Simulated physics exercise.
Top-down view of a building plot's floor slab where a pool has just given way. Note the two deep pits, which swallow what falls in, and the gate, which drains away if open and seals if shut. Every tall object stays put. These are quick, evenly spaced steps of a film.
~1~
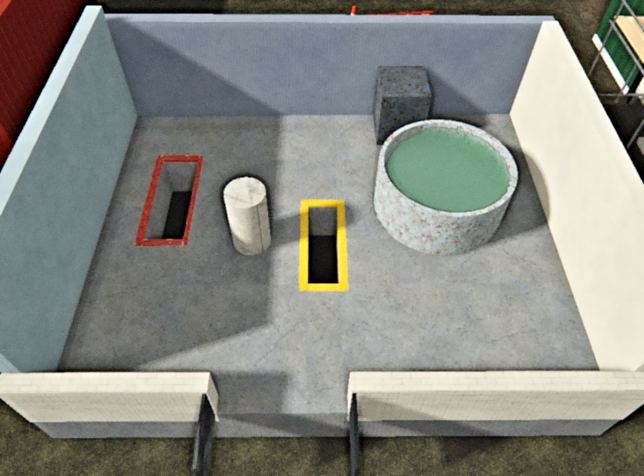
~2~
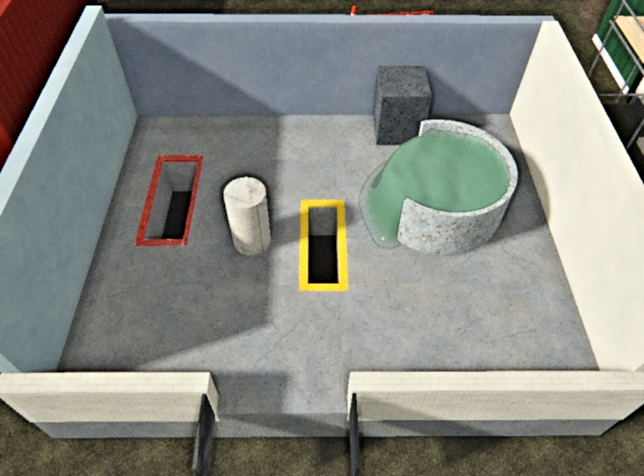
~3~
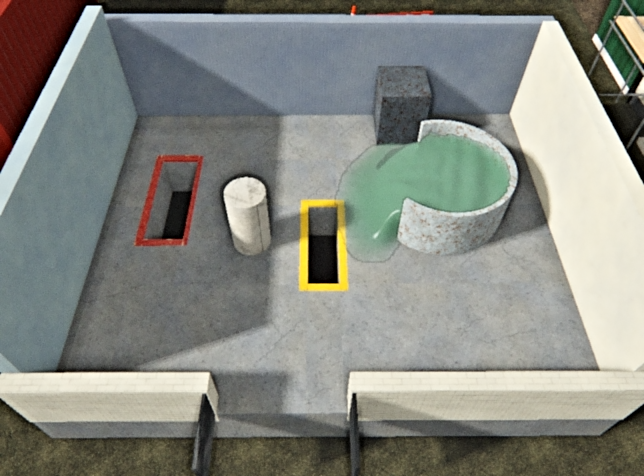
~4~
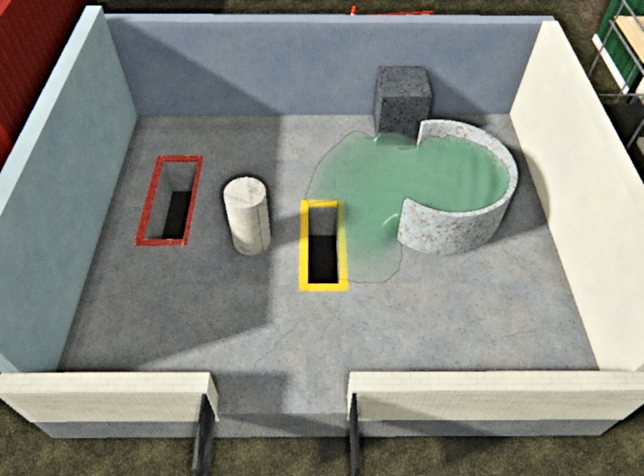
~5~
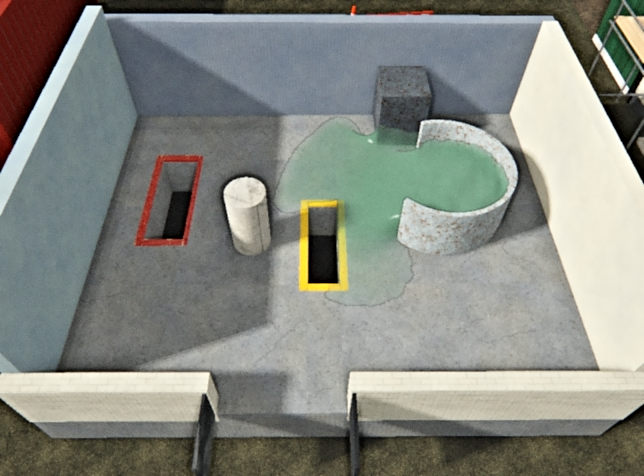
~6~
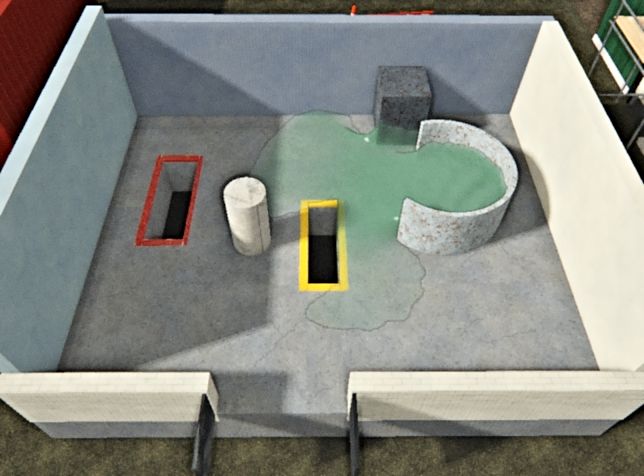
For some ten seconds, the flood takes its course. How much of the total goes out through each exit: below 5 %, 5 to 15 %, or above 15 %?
Final split: The gate gets below 5 %; the red pit gets above 15 %; the yellow pit gets above 15 %.
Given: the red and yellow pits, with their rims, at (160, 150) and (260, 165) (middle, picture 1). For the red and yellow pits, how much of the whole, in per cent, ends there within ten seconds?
Red 30 %; yellow 45 %.
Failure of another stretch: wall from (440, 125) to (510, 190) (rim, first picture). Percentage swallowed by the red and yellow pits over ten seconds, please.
In percent: Red 12, yellow 6.
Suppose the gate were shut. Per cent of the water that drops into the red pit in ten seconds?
That would be 40 percent for the red pit.
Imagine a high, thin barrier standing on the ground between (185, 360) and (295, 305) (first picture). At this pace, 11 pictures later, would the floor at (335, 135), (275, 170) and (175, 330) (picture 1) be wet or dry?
Listed order - wet, wet, dry.
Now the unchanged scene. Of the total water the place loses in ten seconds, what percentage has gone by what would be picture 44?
It comes to around 85 per cent.
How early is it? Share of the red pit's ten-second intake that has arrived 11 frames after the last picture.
Estimate: Roughly 15 %.
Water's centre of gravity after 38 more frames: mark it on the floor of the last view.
The water's middle lies around (254, 208).
A moment on, water covers 35 % of the floor; the gate 0 %, the red pit 2 %, the yellow pit 17 %.
Next, water covers 40 % of the floor; the gate 0 %, the red pit 6 %, the yellow pit 25 %.
Then, water covers 45 % of the floor; the gate 1 %, the red pit 15 %, the yellow pit 30 %.
Later, water covers 55 % of the floor; the gate 1 %, the red pit 29 %, the yellow pit 33 %.
In the end, water covers 70 % of the floor; the gate 2 %, the red pit 37 %, the yellow pit 35 %.
